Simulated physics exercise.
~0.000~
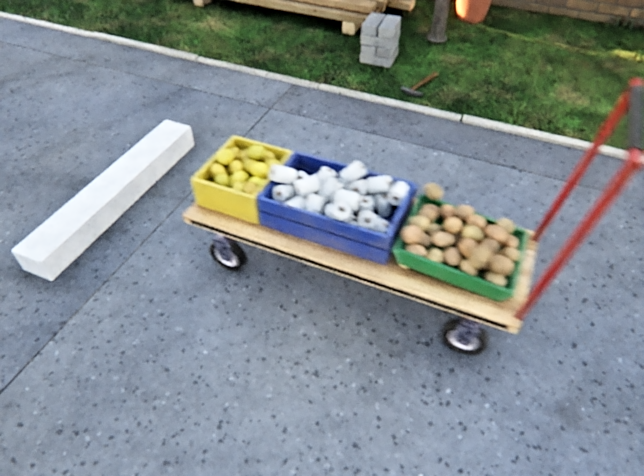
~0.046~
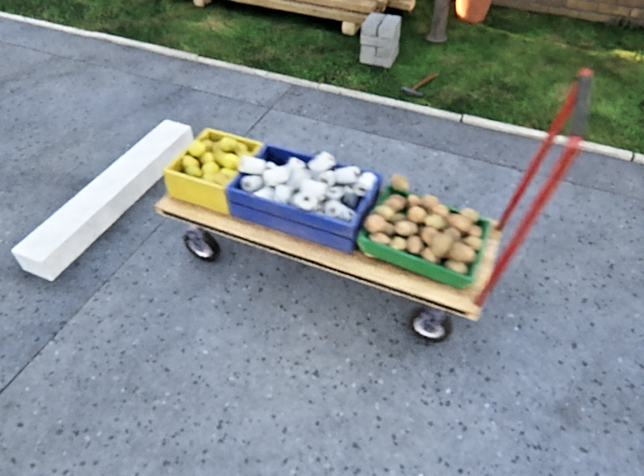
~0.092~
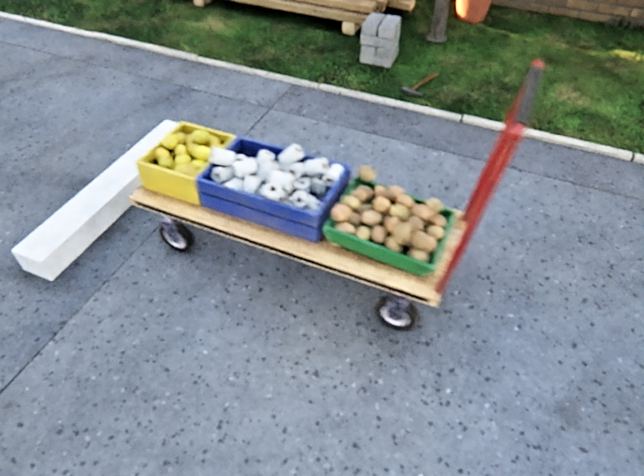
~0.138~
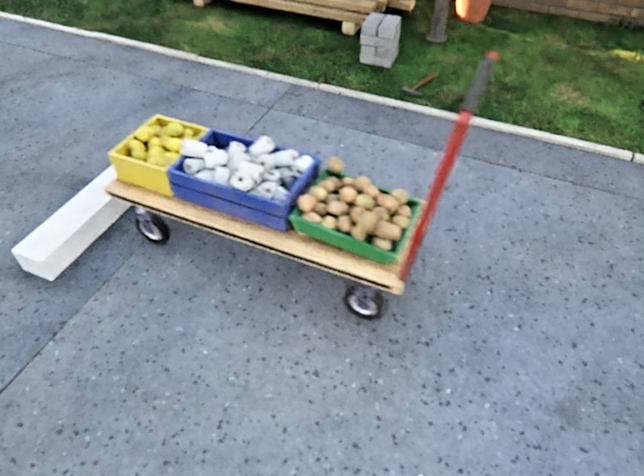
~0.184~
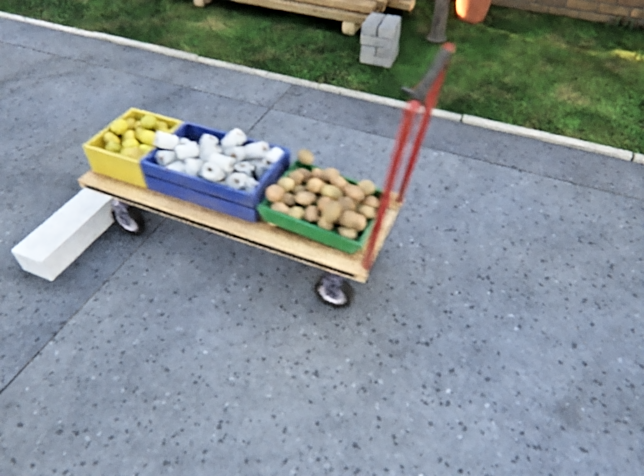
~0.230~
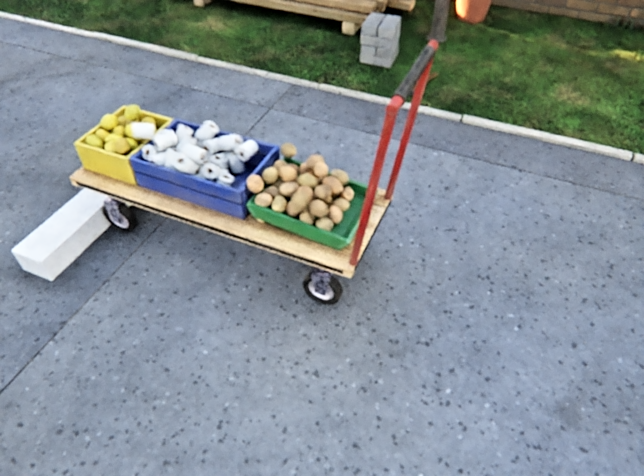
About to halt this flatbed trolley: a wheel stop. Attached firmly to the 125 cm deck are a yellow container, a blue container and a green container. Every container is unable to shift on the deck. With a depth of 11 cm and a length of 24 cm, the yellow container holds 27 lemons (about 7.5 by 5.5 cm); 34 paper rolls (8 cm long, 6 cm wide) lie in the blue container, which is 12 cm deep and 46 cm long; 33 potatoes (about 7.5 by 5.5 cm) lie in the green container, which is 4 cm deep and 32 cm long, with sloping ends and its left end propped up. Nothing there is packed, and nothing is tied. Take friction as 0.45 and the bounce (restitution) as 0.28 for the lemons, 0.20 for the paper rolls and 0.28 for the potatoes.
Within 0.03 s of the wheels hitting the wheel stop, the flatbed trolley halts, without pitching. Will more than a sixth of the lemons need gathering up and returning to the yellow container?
No.
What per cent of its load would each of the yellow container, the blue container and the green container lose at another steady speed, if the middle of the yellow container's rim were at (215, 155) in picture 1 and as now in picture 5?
Yellow container 0 %, blue container 10 %, green container 20 %.
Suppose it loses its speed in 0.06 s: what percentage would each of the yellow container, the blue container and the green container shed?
Yellow container 0, blue container 20, green container 20 %.
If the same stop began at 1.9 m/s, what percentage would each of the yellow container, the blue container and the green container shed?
Yellow container 0 %, blue container 10 %, green container 10 %.
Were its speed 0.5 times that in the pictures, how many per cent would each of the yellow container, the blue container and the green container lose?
Yellow container 0, blue container 0, green container 10 per cent.
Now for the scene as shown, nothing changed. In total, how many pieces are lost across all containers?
Pieces: Around 20.
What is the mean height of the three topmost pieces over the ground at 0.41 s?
Roughly 58 centimetres.
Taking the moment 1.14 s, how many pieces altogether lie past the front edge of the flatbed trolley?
Roughly 3 pieces.
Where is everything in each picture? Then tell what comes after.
In the first picture (we follow the rim corner now nearest the camera), yellow container at (252, 197); green container at (512, 292); 56 cm still to roll; nothing out yet.
Yellow container at (221, 187); green container at (472, 280); 43 cm still to roll, in the second picture.
Yellow container at (191, 178); green container at (433, 267); 30 cm still to roll, in the third picture.
Yellow container at (163, 169); green container at (395, 256); 17 cm still to roll, in the fourth picture.
Yellow container at (135, 161); green container at (360, 244); 5 cm still to roll; 1 out, the lowest potato at (305, 157), in the fifth picture.
Yellow container at (126, 158); green container at (347, 240); stopped; 2 out, the lowest potato at (288, 150), in the sixth picture.
After 0.29 s, 0 of 27 out of the yellow container, 2 of 34 out of the blue container and 3 of 33 out of the green container.
After 0.41 s, 1 of 27 out of the yellow container, 5 of 34 out of the blue container and 6 of 33 out of the green container.
After 0.64 s, 1 of 27 out of the yellow container, 6 of 34 out of the blue container and 10 of 33 out of the green container.
When it is over (at 1.14 s), 1 of 27 out of the yellow container, 6 of 34 out of the blue container and 12 of 33 out of the green container. Asked share, 1 of 27, 4 per cent.
